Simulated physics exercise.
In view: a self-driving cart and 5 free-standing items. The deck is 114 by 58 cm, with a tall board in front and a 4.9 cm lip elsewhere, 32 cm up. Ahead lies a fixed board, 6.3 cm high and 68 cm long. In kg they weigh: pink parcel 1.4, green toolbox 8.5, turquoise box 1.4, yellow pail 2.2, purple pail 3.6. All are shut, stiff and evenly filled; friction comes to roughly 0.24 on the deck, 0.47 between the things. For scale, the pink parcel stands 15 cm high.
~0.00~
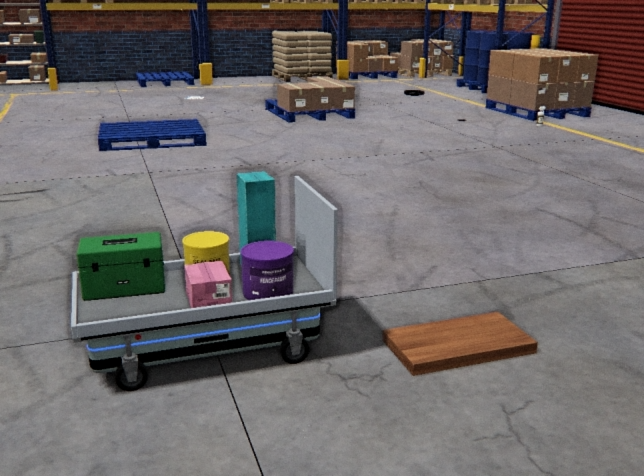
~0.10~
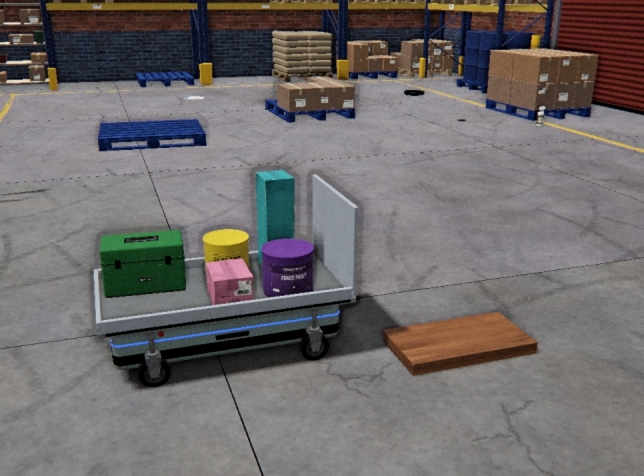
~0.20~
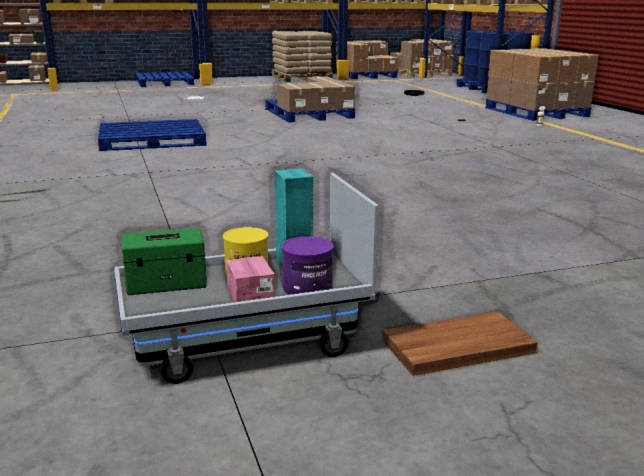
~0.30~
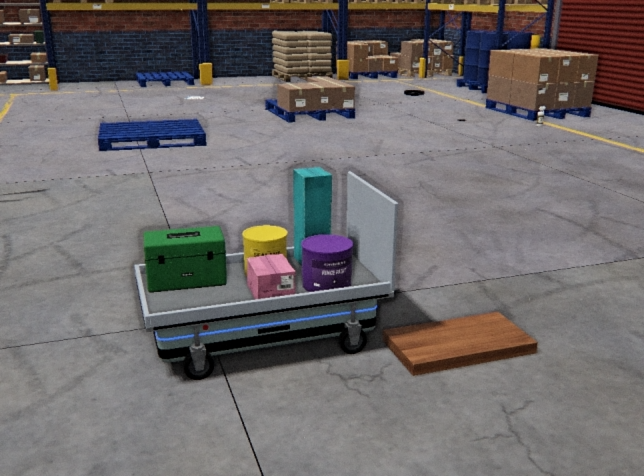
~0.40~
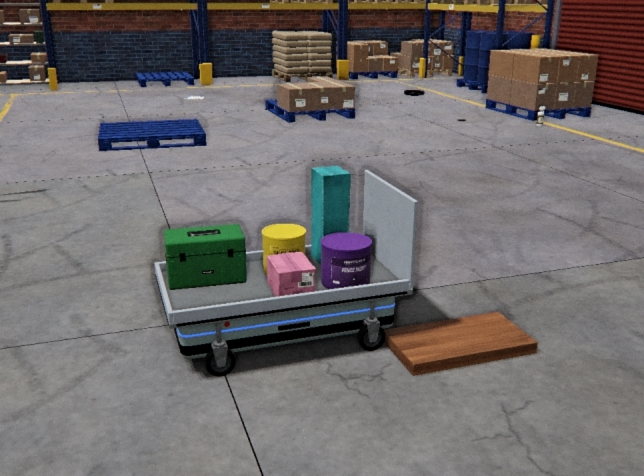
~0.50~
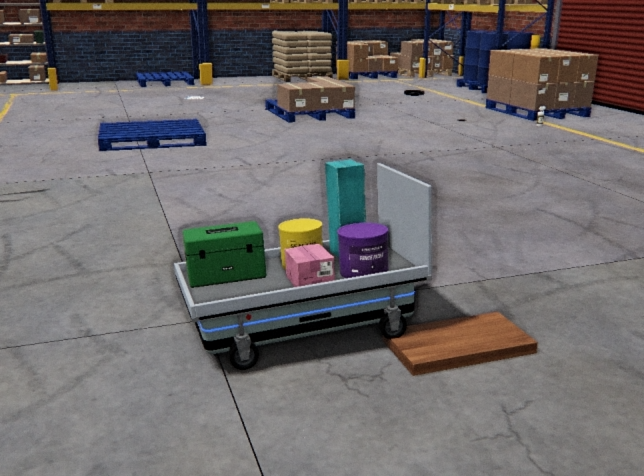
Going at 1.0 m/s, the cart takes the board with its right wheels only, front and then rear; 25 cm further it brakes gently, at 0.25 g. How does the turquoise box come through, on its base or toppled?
The turquoise box stays upright.
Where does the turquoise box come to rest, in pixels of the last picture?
At about (639, 184).
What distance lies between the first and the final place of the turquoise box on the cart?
Some 6 cm.
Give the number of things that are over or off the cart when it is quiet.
In all, 0.
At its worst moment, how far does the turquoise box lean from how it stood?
Up to 8°.
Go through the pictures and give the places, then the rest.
In the first picture, cart 0 cm along; turquoise box (257, 224); pink parcel (208, 287).
In the second picture, cart 10 cm along; yellow pail (227, 258); purple pail (288, 269).
In the third picture, cart 20 cm along; pink parcel (250, 281); green toolbox (165, 261).
In the fourth picture, cart 30 cm along; yellow pail (266, 253); purple pail (327, 264).
In the fifth picture, cart 40 cm along; pink parcel (291, 276); green toolbox (205, 256).
In the sixth picture, cart 50 cm along; turquoise box (346, 209); yellow pail (302, 245).
By 1.20 s, cart 120 cm along; turquoise box tilted 4° near (458, 199); purple pail tilted 3°; pink parcel tilted 3°.
By 1.60 s, cart 160 cm along; purple pail 5 cm from its spot; pink parcel 4 cm from its spot; yellow pail 3 cm from its spot.
When it is over (3.0 s), all 5 within 10 cm of the start. End places, in pixels of the last picture, turquoise box near (639, 184).
